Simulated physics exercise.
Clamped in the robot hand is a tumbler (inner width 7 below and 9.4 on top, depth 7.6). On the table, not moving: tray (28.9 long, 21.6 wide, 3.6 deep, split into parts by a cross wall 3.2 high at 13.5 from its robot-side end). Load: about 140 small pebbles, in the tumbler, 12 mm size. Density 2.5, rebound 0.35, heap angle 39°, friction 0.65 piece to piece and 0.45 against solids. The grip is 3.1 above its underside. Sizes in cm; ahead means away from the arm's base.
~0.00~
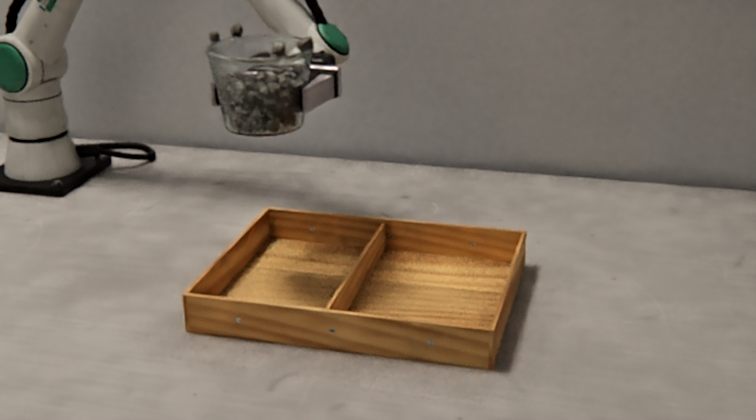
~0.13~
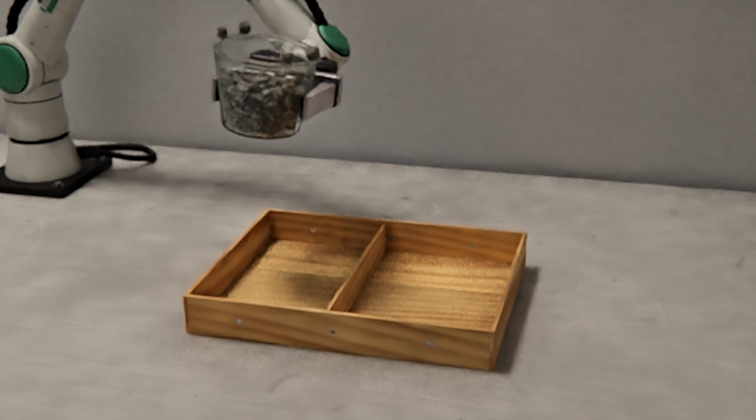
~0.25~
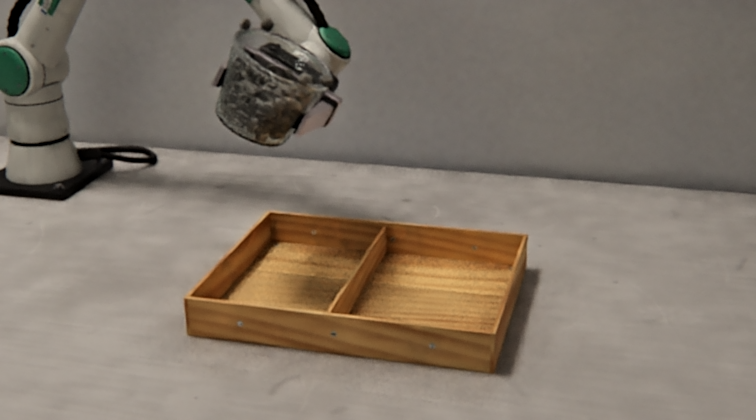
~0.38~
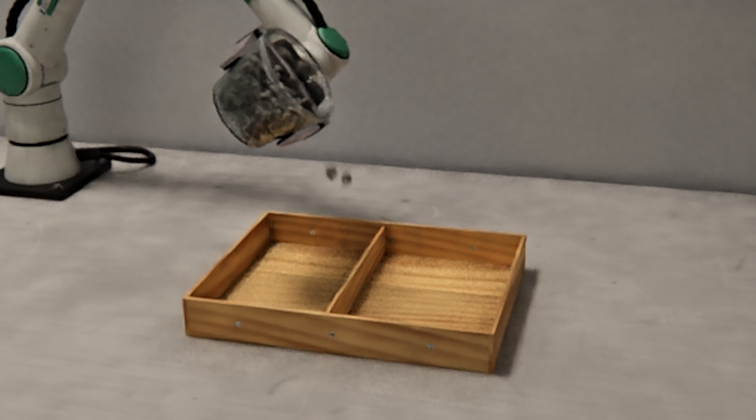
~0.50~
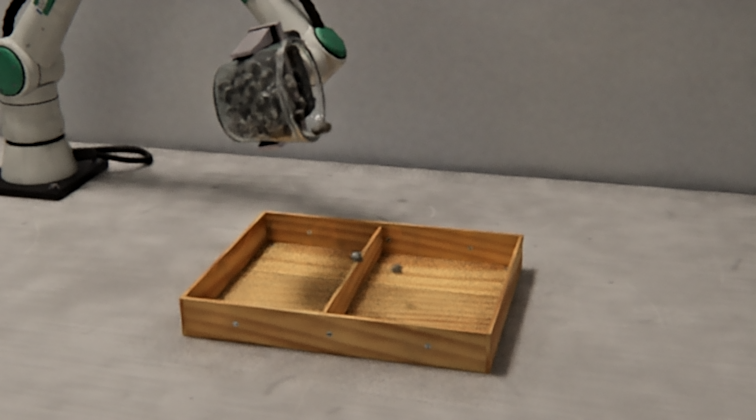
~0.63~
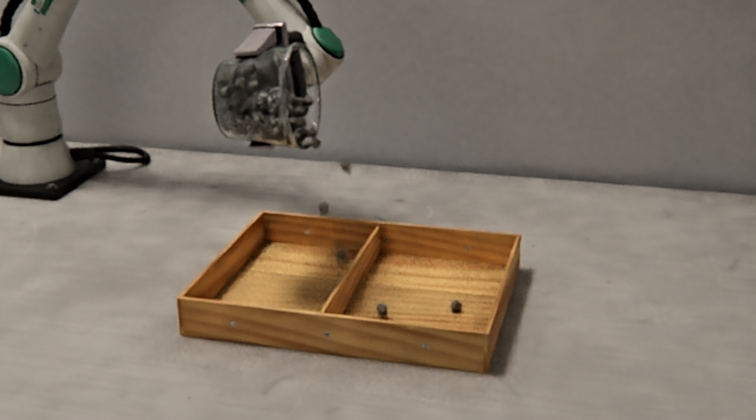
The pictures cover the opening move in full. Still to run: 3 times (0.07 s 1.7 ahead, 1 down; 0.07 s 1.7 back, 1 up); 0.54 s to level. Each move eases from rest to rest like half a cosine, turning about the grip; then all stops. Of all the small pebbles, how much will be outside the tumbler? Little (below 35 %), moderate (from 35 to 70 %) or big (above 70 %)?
Outside the tumbler the share is moderate, from 35 to 70 %.
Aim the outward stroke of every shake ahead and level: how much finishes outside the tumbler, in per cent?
About 80 per cent.
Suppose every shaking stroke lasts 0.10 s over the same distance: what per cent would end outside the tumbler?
It would be near 45 per cent.
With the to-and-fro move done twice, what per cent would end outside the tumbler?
In that case some 45 per cent.
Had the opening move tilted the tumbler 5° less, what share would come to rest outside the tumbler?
Then about 40 per cent.
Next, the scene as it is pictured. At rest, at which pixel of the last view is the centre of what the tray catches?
Near (387, 300).
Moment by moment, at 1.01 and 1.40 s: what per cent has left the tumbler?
About 45, 55.
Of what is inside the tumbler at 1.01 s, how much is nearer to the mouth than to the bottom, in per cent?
Roughly 60 per cent.
By 1.01 s, tilted 84° forward, highest piece 20 above the table; 79 in the tumbler, 40 in the far-side part, 8 in the robot-side part, 12 in flight or on a rim.
By 1.40 s, tilted 24° forward, highest piece 23 above the table; 66 in the tumbler, 59 in the far-side part, 14 in the robot-side part.
By 1.79 s, level, highest piece 23 above the table; 66 in the tumbler, 59 in the far-side part, 14 in the robot-side part.
By 2.84 s, level, highest piece 23 above the table; 66 in the tumbler, 59 in the far-side part, 14 in the robot-side part.
Final count, 66 in the tumbler, 59 in the far-side part, 14 in the robot-side part. That is 53 % outside the tumbler.
